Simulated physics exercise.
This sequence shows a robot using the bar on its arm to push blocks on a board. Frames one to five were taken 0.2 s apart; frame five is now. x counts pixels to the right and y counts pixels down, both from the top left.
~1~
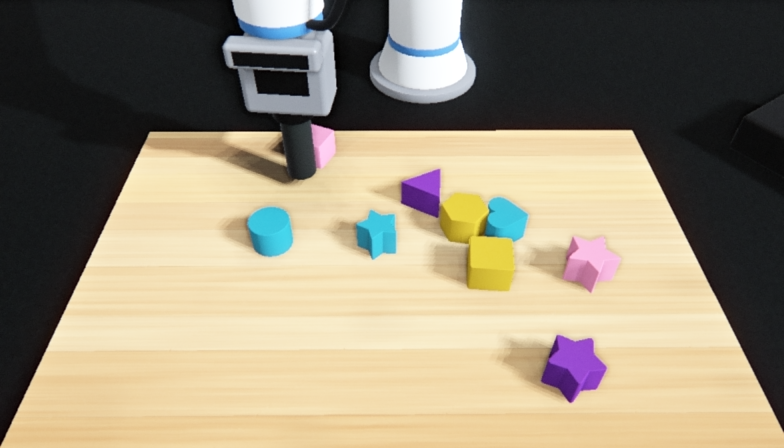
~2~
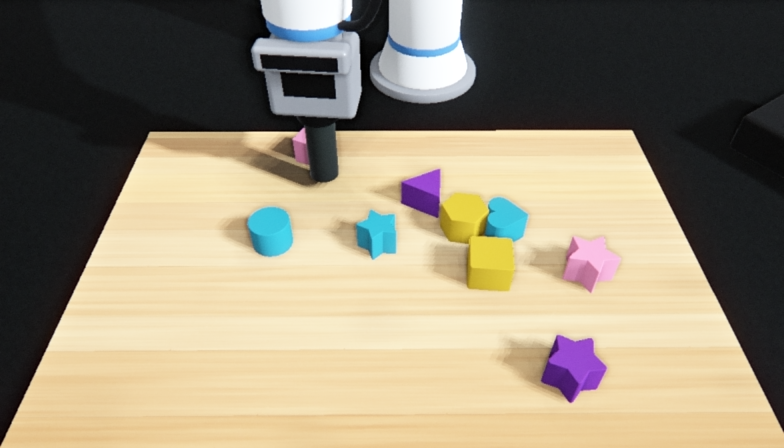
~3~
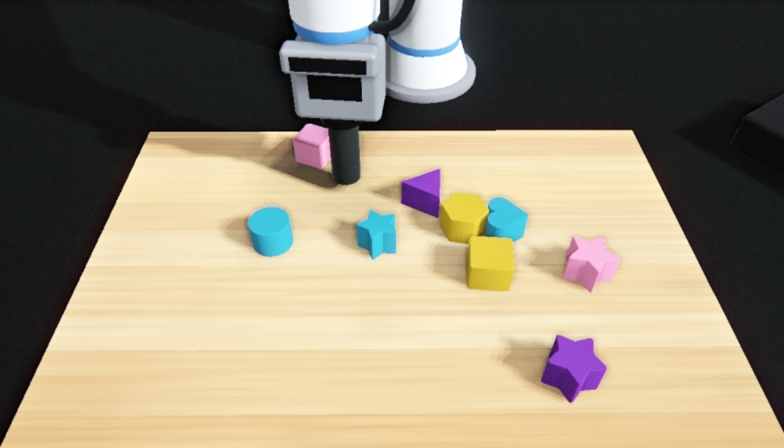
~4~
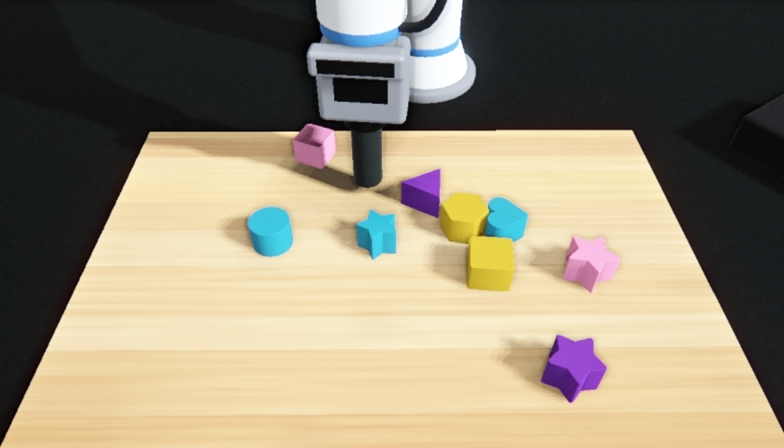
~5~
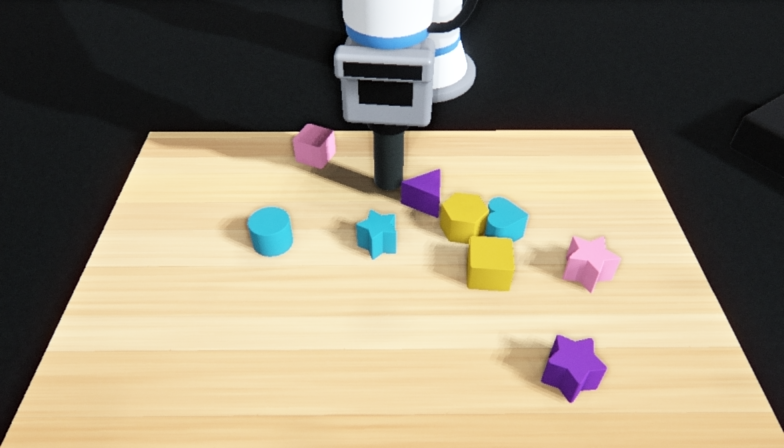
A robot arm's dark bar slides a short way rightward across the back of a pale wooden board, seen from above and in front by a still camera. Behind it sits a pink block, with a blue cylinder and star nearer, a purple triangle, yellow hexagon, blue heart and yellow cube right of centre, and pink and purple stars farther right. The bar uncovers the pink block and draws close beside the triangle, while the blocks stay still.
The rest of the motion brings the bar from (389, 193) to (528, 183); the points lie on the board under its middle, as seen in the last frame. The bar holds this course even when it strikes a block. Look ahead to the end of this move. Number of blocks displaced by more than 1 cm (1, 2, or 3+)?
1 block.
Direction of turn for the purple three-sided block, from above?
Seen from overhead, it turns clockwise.
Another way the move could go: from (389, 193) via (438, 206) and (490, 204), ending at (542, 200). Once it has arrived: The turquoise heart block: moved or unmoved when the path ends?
That block will leave its spot.
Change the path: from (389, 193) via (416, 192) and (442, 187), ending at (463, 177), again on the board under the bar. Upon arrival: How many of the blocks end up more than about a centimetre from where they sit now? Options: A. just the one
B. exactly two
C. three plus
It's A.
On the path given first. One third of the way, bar (437, 178); purple three-sided block (440, 186), turned 20° clockwise.
Two thirds of the way, bar (484, 175); purple three-sided block (440, 186), turned 20° clockwise.
At the end, bar (531, 172); purple three-sided block (440, 186), turned 20° clockwise; yellow hexagon still.
